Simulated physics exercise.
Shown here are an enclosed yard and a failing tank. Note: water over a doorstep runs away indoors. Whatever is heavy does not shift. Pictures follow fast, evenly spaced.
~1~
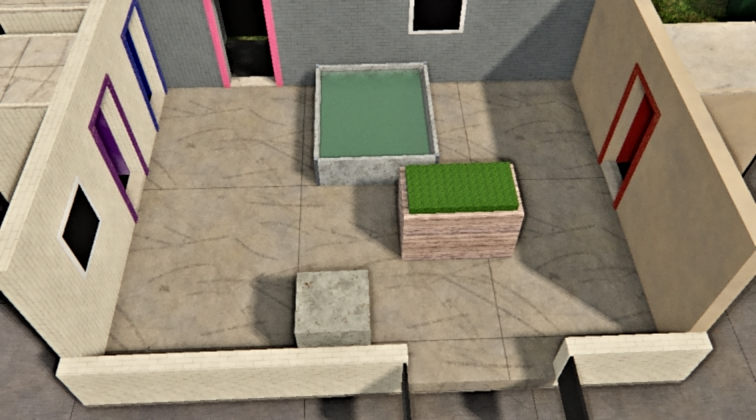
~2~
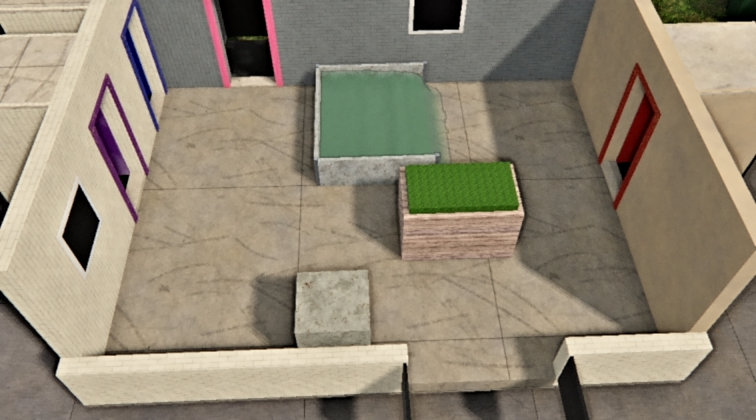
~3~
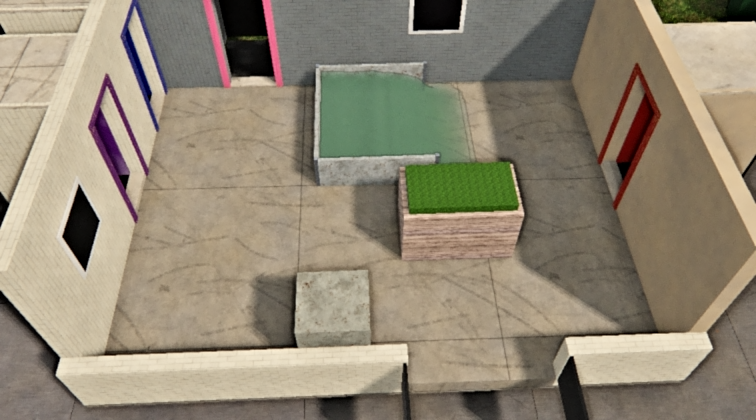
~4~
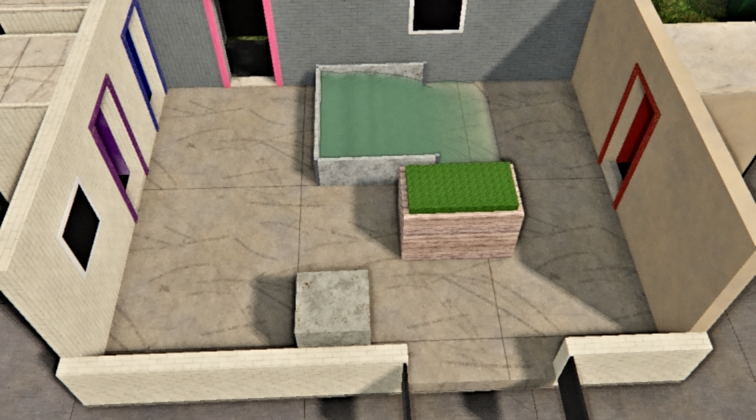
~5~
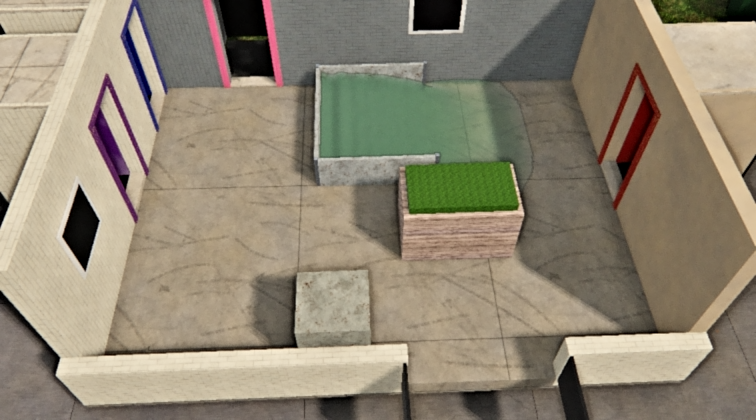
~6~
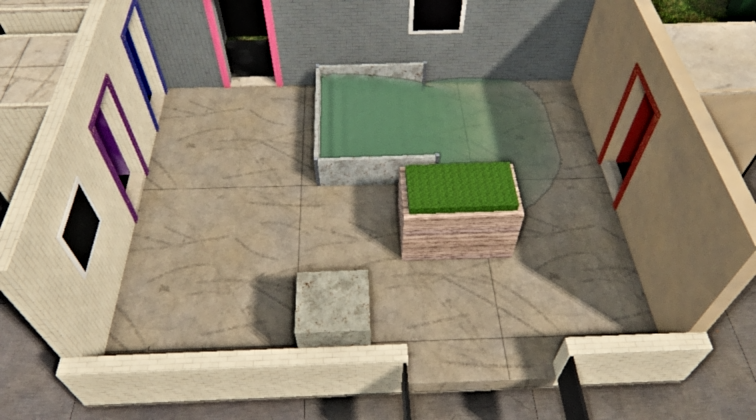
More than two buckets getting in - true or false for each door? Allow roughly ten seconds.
Red door: True; purple door: False; pink door: False; blue door: False.
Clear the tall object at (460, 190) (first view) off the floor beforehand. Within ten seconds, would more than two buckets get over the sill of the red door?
On the rerun the red breaks the limit.
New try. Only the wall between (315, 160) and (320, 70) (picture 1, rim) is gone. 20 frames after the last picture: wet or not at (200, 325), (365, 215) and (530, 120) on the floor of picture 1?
Taking the spots in turn: Swamped, untouched and untouched.
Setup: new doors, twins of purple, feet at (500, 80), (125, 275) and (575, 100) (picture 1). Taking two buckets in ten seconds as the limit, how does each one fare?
The three doors, in turn: Is beyond it, is short of it, is beyond it.
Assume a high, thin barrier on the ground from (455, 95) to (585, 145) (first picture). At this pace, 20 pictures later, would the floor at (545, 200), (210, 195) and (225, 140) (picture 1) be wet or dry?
Results in order: Swamped / bone-dry / bone-dry.
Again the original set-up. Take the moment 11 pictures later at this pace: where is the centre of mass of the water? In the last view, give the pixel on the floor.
The water's middle lies around (483, 134).
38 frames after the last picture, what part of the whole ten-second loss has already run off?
It would be around 55 %.
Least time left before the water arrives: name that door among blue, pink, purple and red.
My answer is the red door.
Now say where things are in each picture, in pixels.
In the first frame, still water in the tank at (374, 112).
In the second frame, water pours out at (427, 126) and has run to a hidden place.
In the third frame, the front is at (443, 84), out from the gap at (427, 127).
In the fourth frame, water pours out at (427, 128) and has run to a hidden place.
In the fifth frame, the front is at (494, 83), out from the gap at (427, 128).
In the sixth frame, the front is at (534, 96), out from the gap at (427, 128).
A moment on, water covers 25 % of the floor; the red door under two buckets in, the purple door not reached, the pink door not reached, the blue door not reached.
Next, water covers 30 % of the floor; the red door over two buckets in, the purple door not reached, the pink door not reached, the blue door not reached.
Then, water covers 35 % of the floor; the red door far over two buckets in, the purple door not reached, the pink door not reached, the blue door not reached.
Later, water covers 50 % of the floor; the red door far over two buckets in, the purple door not reached, the pink door wet at the sill, nothing in, the blue door not reached.
In the end, water covers 70 % of the floor; the red door far over two buckets in, the purple door not reached, the pink door wet at the sill, nothing in, the blue door wet at the sill, nothing in.
